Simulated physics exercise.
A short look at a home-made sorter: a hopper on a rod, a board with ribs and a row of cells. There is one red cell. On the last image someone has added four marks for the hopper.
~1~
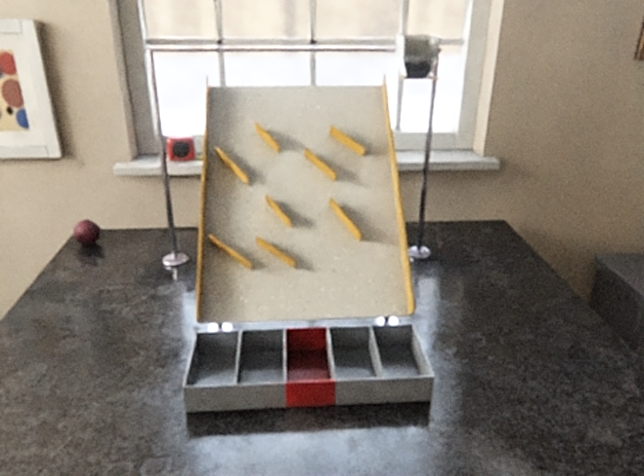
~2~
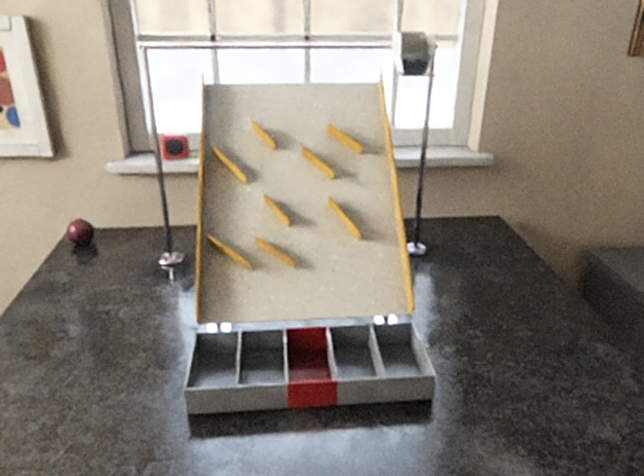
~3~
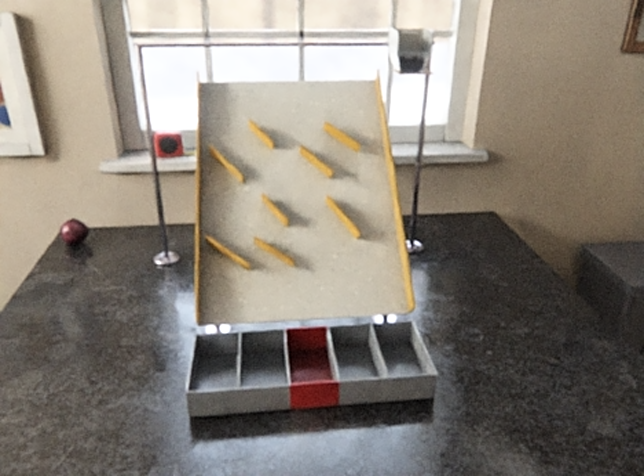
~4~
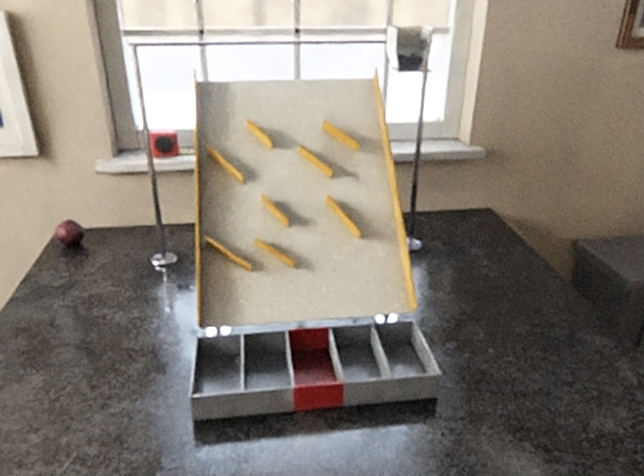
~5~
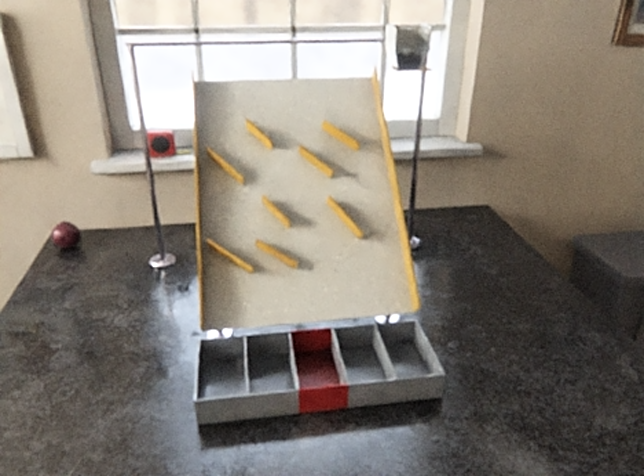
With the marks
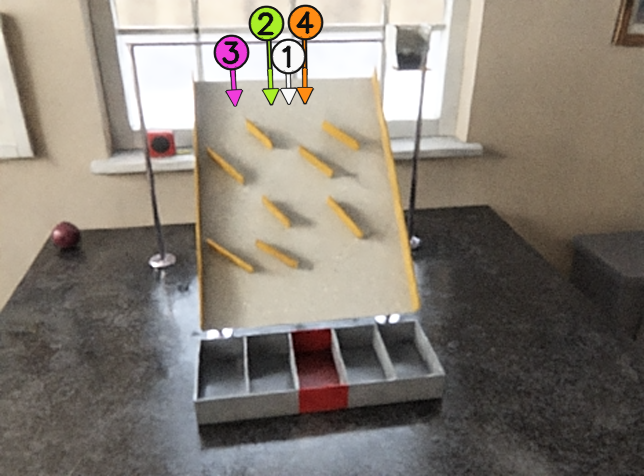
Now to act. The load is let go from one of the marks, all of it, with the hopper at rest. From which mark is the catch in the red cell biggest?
The answer is mark 2.
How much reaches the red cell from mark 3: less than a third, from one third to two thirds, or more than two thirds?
It is less than a third.
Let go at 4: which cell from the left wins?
The fifth.
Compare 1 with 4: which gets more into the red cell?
The answer is 1.
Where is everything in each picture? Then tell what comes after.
In the first picture, hopper at (415, 69), black beans, door shut.
In the second picture, ribs (252, 121) to (275, 143), (328, 123) to (362, 147), (212, 146) to (245, 176).
In the third picture, ribs (301, 146) to (332, 171), (262, 194) to (288, 221), (327, 195) to (360, 233).
In the fourth picture, ribs (206, 237) to (250, 266), (255, 238) to (295, 262).
In the fifth picture, red cell at (324, 397), number 3 of 5 from the left.
On the marked copy, mark 1 meets the board at (288, 98); mark 2 meets the board at (271, 98); mark 3 meets the board at (234, 100); mark 4 meets the board at (305, 97).
With 1, about a quarter in the red cell, about two thirds in other cells, a stray few outside the box.
With 2, about half in the red cell, about a third in other cells, a small part outside the box.
With 3, a small part in the red cell, most in other cells, a stray few outside the box.
With 4, a stray few in the red cell, nearly all in other cells, a stray few outside the box.
